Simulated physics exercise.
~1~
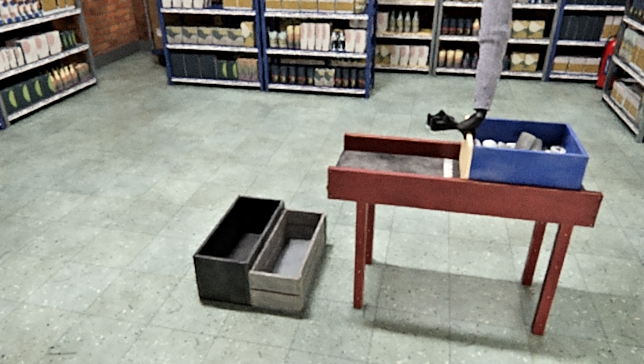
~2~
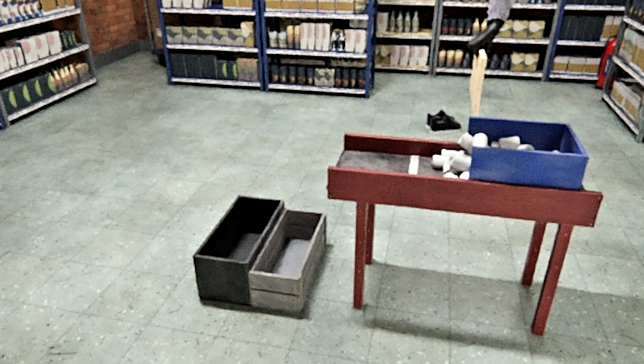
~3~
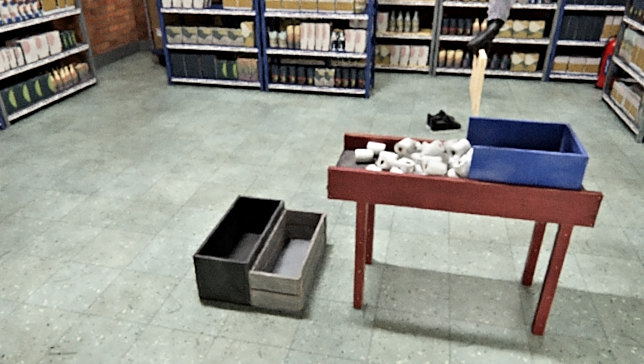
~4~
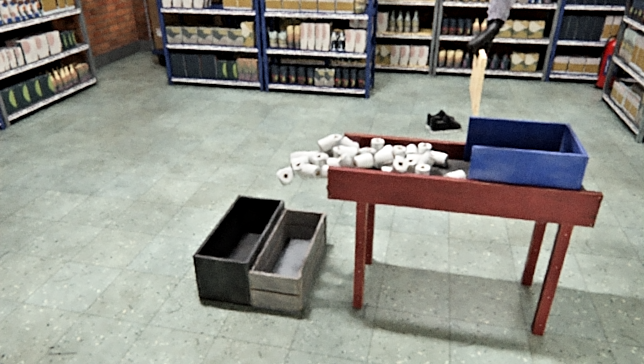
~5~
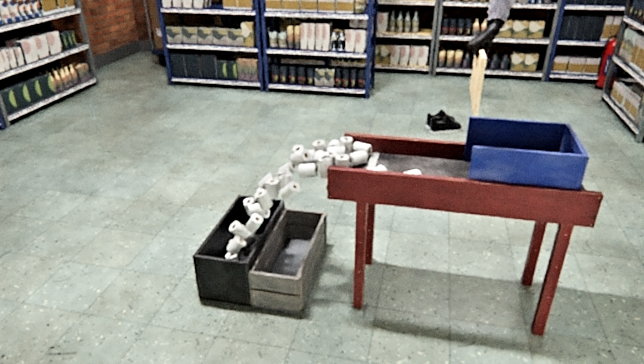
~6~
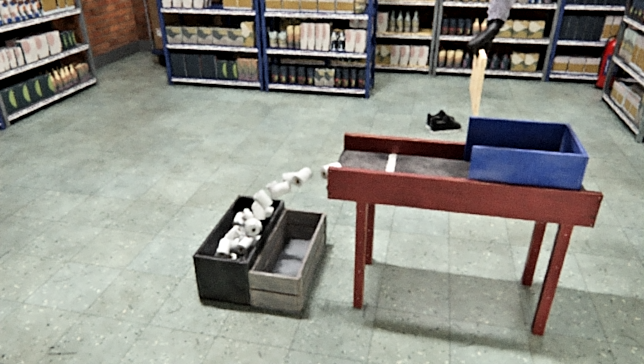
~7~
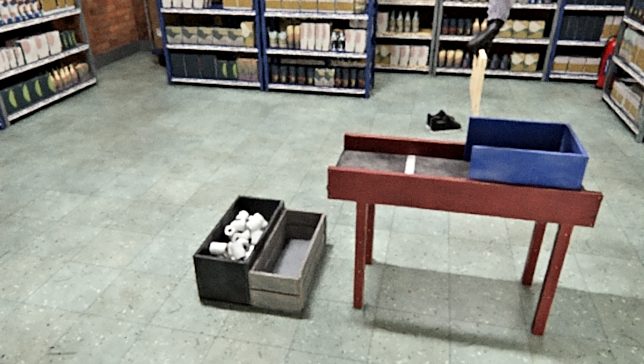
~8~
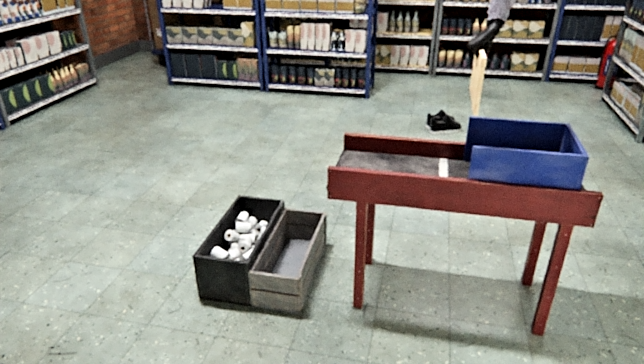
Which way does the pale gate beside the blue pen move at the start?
The gate moves up, raised by the hand, and it stays there while the rolls travel along the belt.
